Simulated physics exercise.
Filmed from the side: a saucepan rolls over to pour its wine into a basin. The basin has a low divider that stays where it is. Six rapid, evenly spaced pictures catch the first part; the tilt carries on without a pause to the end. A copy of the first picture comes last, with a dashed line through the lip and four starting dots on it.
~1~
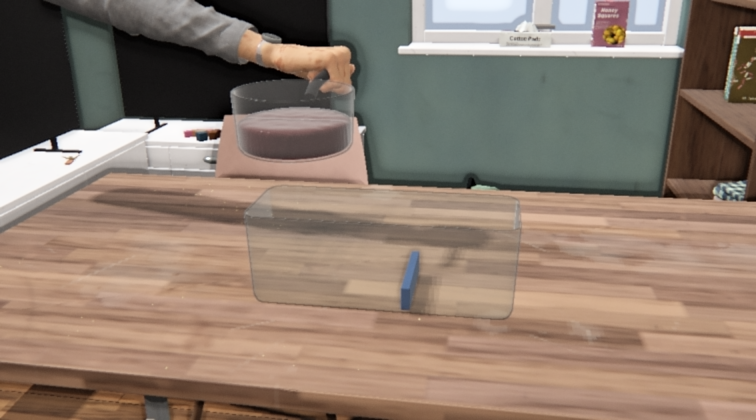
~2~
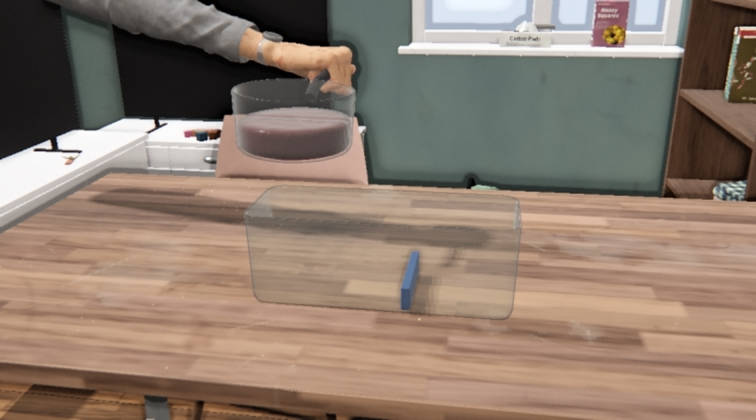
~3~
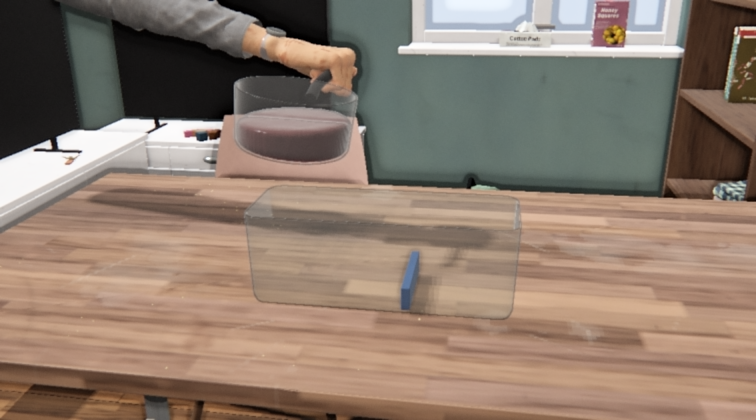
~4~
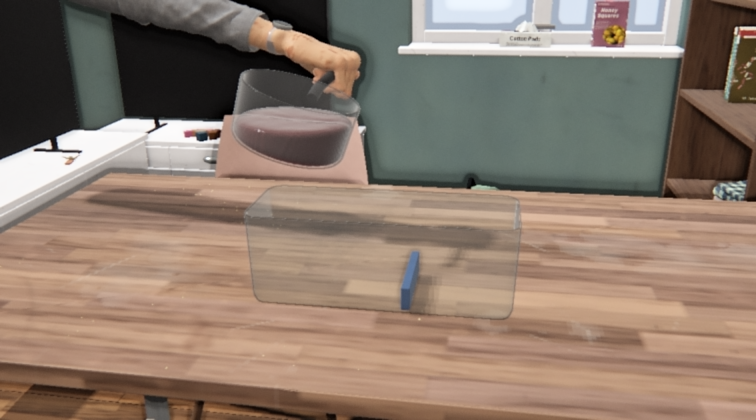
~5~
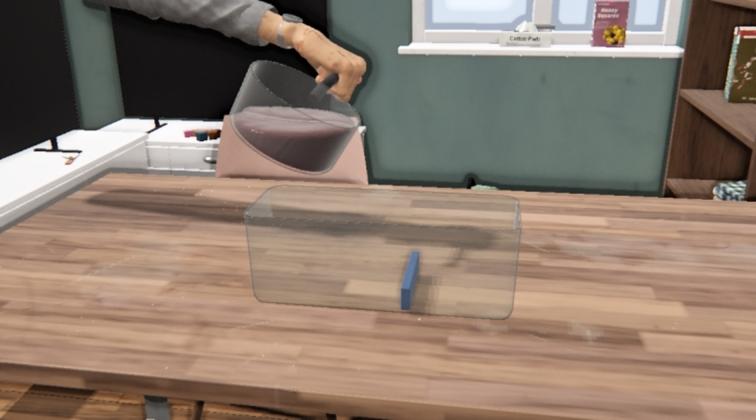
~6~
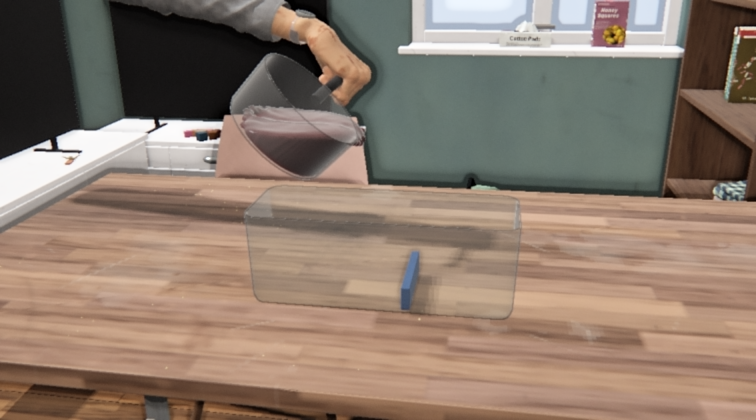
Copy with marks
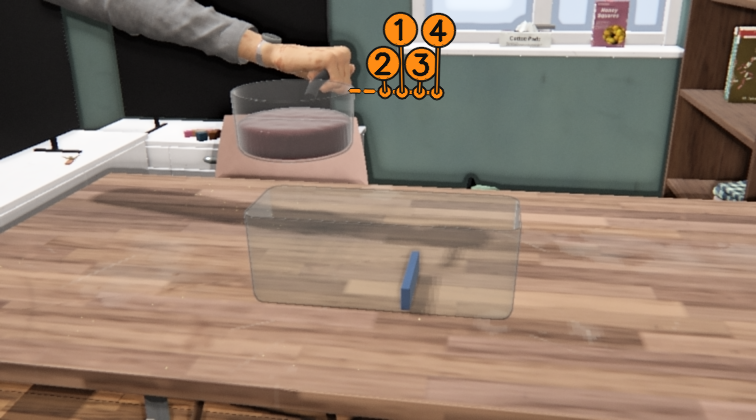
A clear round pot of dark purplish liquid, gripped at its rim by a hand reaching from the left, starts upright above a clear basin holding a small blue wall. The hand tilts it slowly, then more steeply to the right, until the liquid reaches the lowered lip and just edges over.
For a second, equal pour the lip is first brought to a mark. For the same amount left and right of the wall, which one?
2 is best.
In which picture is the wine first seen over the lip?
In picture 6.
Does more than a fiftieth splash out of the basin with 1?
No.
On the marked copy, 1 at (402, 92); 2 at (385, 91); 3 at (419, 92); 4 at (436, 92).
With 1, about 40 % ends left of the wall and 59 % right of it.
With 2, about 50 % ends left of the wall and 50 % right of it.
With 3, about 28 % ends left of the wall and 71 % right of it.
With 4, about 14 % ends left of the wall and 85 % right of it.
